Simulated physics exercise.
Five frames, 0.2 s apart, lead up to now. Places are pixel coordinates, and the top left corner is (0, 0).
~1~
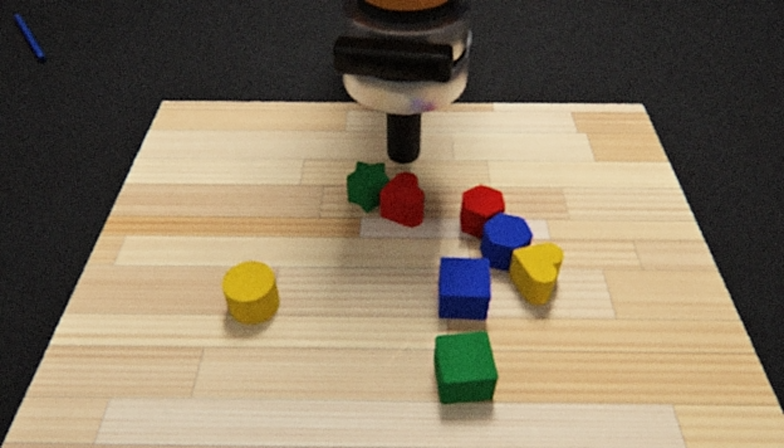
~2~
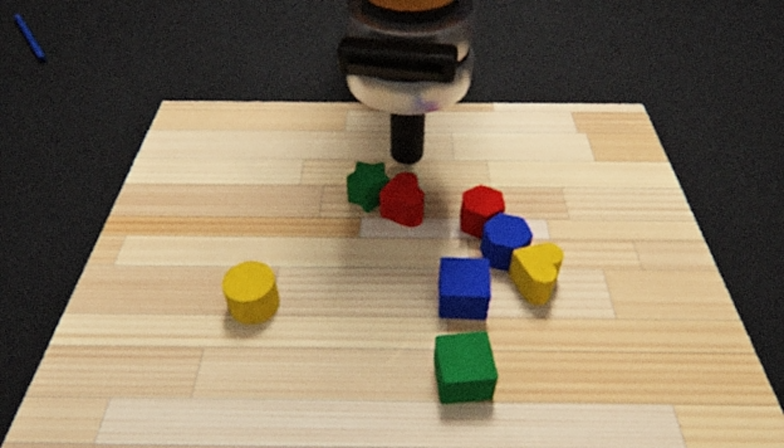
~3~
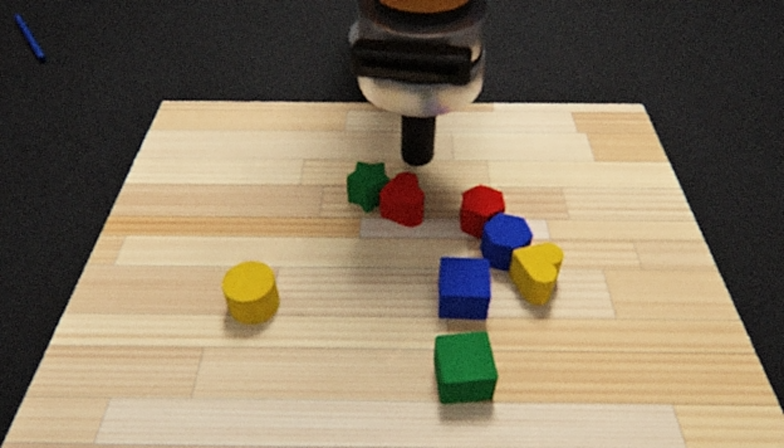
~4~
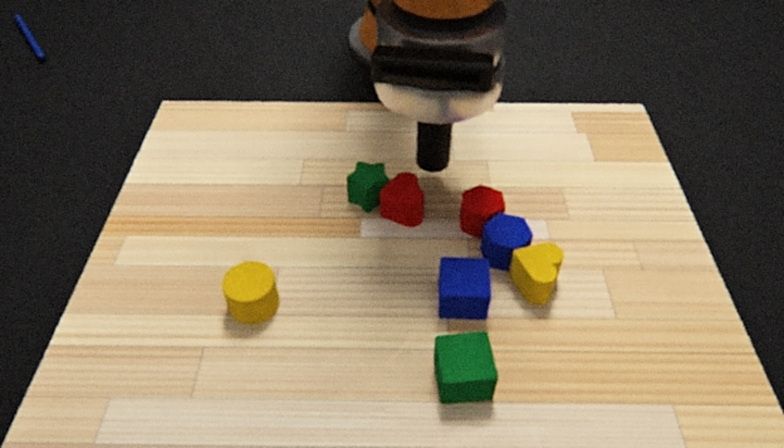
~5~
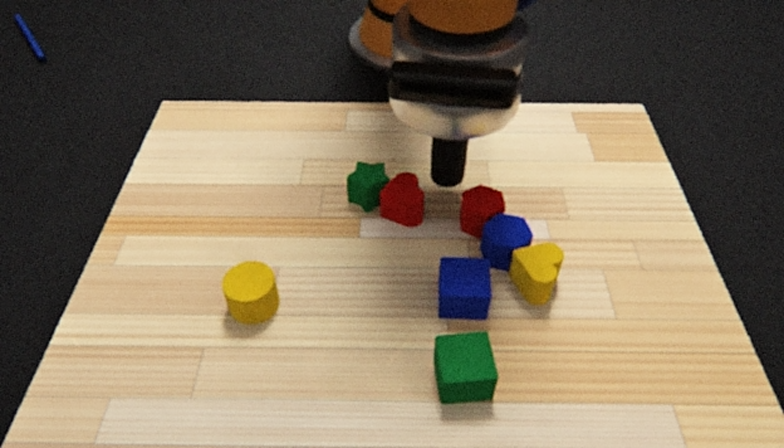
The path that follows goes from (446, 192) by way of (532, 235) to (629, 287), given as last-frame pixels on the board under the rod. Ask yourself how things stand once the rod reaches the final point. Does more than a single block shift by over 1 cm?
It seems so.
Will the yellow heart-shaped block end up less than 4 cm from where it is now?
No, I don't think so.
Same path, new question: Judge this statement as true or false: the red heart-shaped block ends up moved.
The claim does not hold.
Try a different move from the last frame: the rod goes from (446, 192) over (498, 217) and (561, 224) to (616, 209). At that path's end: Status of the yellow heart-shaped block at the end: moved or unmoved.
That block is going to get moved.
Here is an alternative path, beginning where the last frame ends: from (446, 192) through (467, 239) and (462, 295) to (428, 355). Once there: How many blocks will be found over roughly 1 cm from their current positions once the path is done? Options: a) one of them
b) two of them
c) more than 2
c
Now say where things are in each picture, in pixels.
In the first frame, lower end of the rod at (404, 155), tops of blocks, red heart-shaped block at (404, 188), red six-sided block at (484, 199), blue six-sided block at (508, 230), yellow heart-shaped block at (541, 260).
In the second frame, rod at (407, 155), blocks as before.
In the third frame, rod at (417, 157), blocks as before.
In the fourth frame, rod at (433, 163), blocks as before.
In the fifth frame, rod at (447, 177), red heart-shaped block at (404, 188), red six-sided block at (484, 199), blue six-sided block at (508, 230), yellow heart-shaped block at (541, 260).
The first path, step by step. One third of the way, rod at (506, 206); red six-sided block at (524, 224), turned 20° clockwise; blue six-sided block at (533, 257), turned 30° clockwise; yellow heart-shaped block at (557, 290).
Two thirds of the way, rod at (569, 237); red six-sided block at (574, 260), turned 60° clockwise; blue six-sided block at (549, 288), turned 75° clockwise; yellow heart-shaped block at (564, 328).
At the end, rod at (636, 273); red heart-shaped block not moved; red six-sided block at (595, 277), turned 115° clockwise; blue six-sided block at (549, 291), turned 85° clockwise; yellow heart-shaped block at (564, 329).
